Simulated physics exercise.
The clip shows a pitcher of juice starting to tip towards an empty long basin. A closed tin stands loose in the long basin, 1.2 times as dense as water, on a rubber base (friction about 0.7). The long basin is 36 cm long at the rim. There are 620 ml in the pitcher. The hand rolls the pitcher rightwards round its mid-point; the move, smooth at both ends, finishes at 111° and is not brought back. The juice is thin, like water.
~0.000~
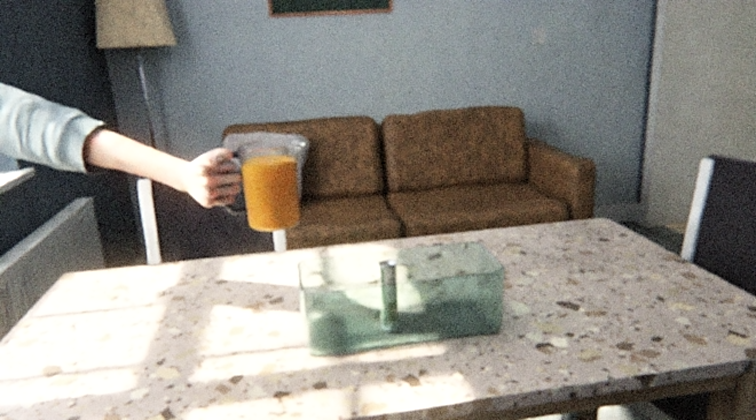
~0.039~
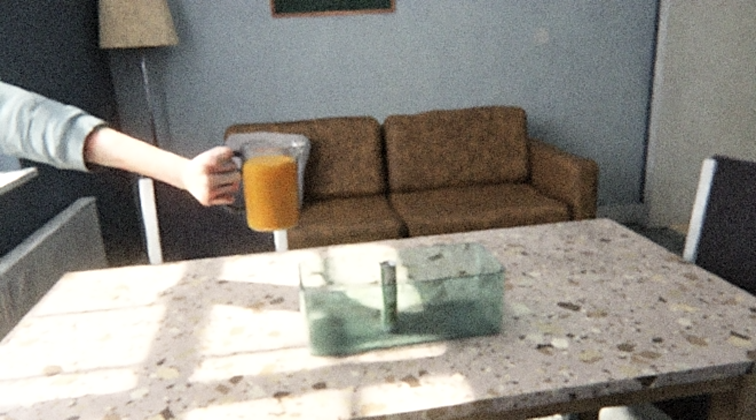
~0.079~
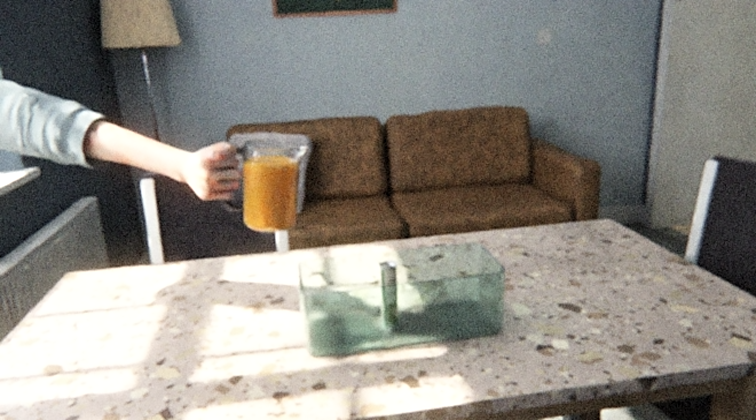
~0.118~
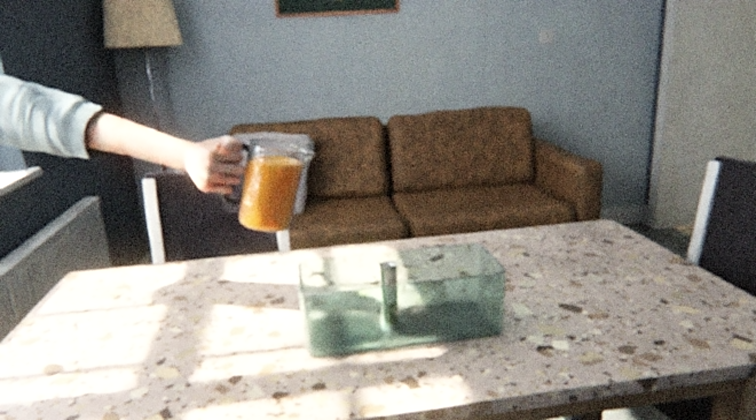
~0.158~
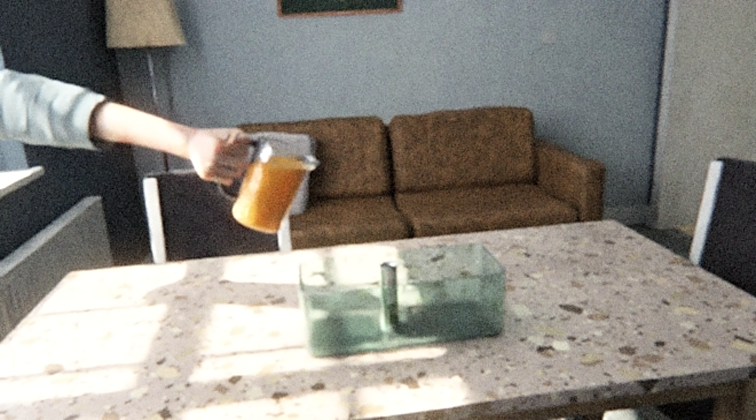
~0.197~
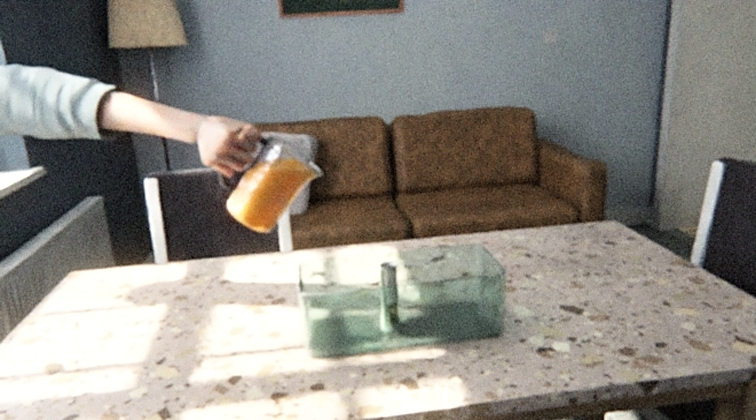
Sunlit living room with a brown sofa, a hand tilting a pitcher of orange juice rightwards above a speckled table holding a clear greenish basin.
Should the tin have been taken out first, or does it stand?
It remains upright.
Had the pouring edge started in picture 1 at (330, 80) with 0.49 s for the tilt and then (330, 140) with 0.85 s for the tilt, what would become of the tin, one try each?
First it stays up; then it falls.
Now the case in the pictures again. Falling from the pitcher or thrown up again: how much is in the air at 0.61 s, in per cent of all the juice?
Near 24 in a hundred.
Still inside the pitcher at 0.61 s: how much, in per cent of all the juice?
Near 16 in a hundred.
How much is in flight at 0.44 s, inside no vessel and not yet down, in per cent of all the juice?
Some 30 per cent.
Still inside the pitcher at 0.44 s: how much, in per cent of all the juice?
Some 58 per cent.
After 0.44 s the tilt is 108° and 59 per cent is still to pour; the tin stands where it began.
After 0.61 s the tilt is 111° and 16 per cent is still to pour; the tin stands where it began.
After 0.79 s the tilt is 111° and 2 per cent is still to pour; the tin stands where it began.
After 0.99 s the tilt is 111° and 0 per cent is still to pour; the tin stands where it began.
In the end the tin stands where it began.
